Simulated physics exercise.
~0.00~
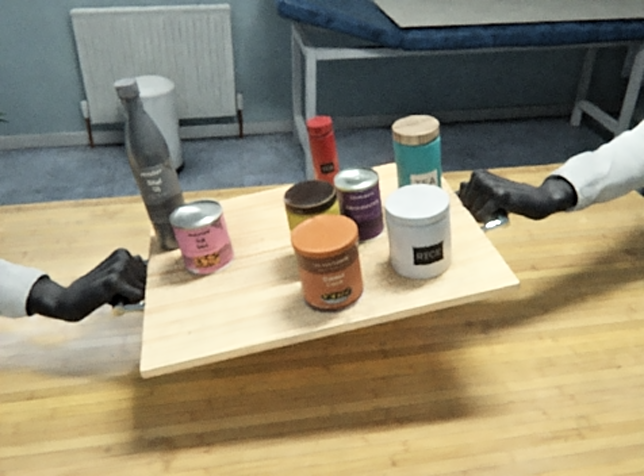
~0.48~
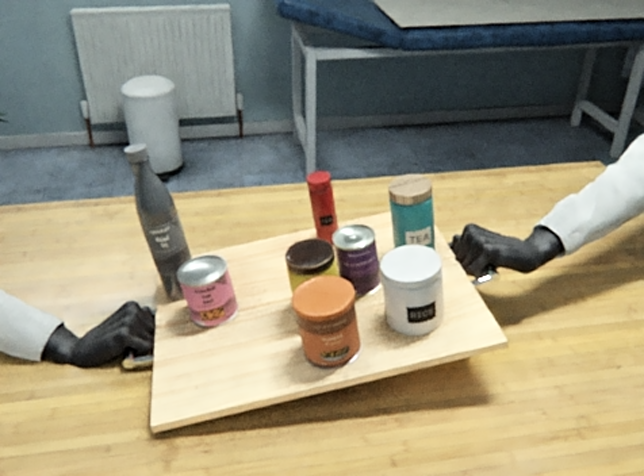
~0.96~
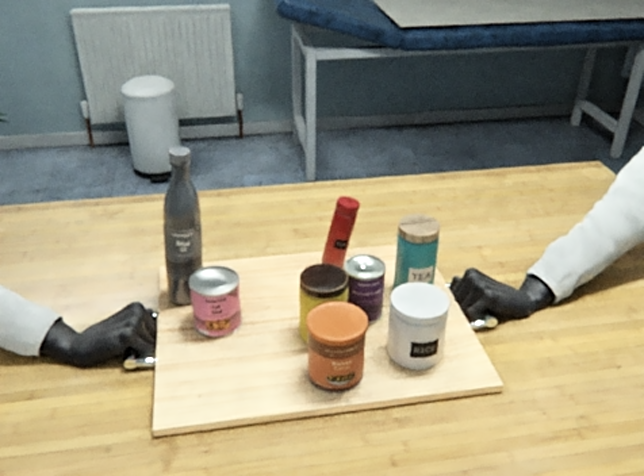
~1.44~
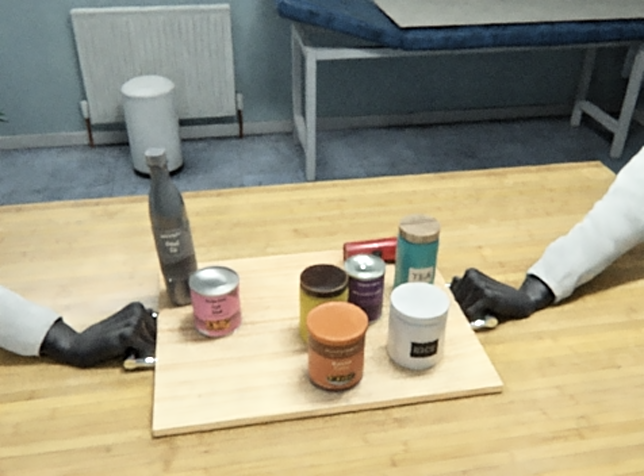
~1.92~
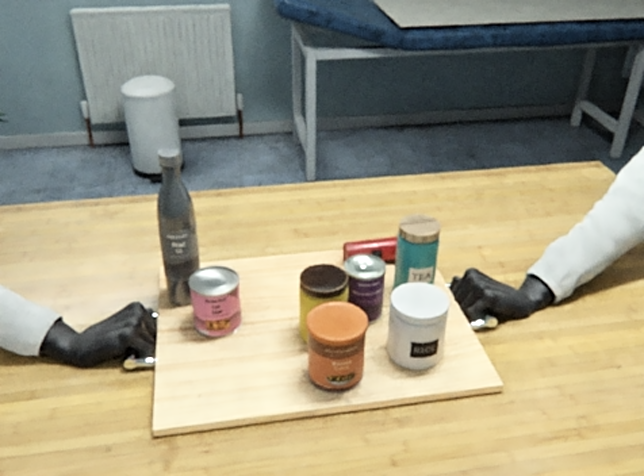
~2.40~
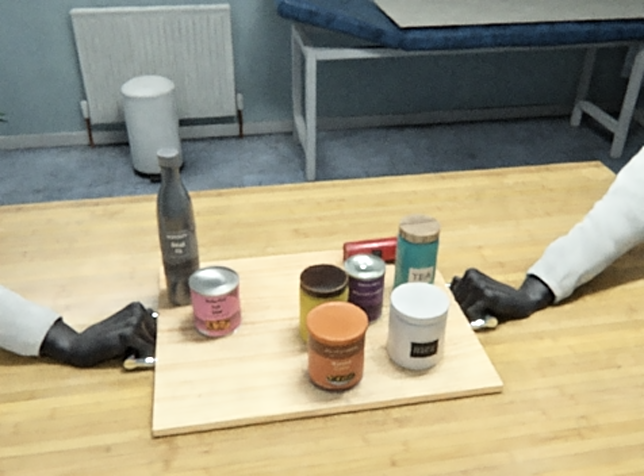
A wooden board crowded with tins, jars and a grey bottle was lowered onto a table by two black-gloved hands, and as it landed flat, the red shaker at the back tipped over to the right and stayed on its side while everything else remained standing.
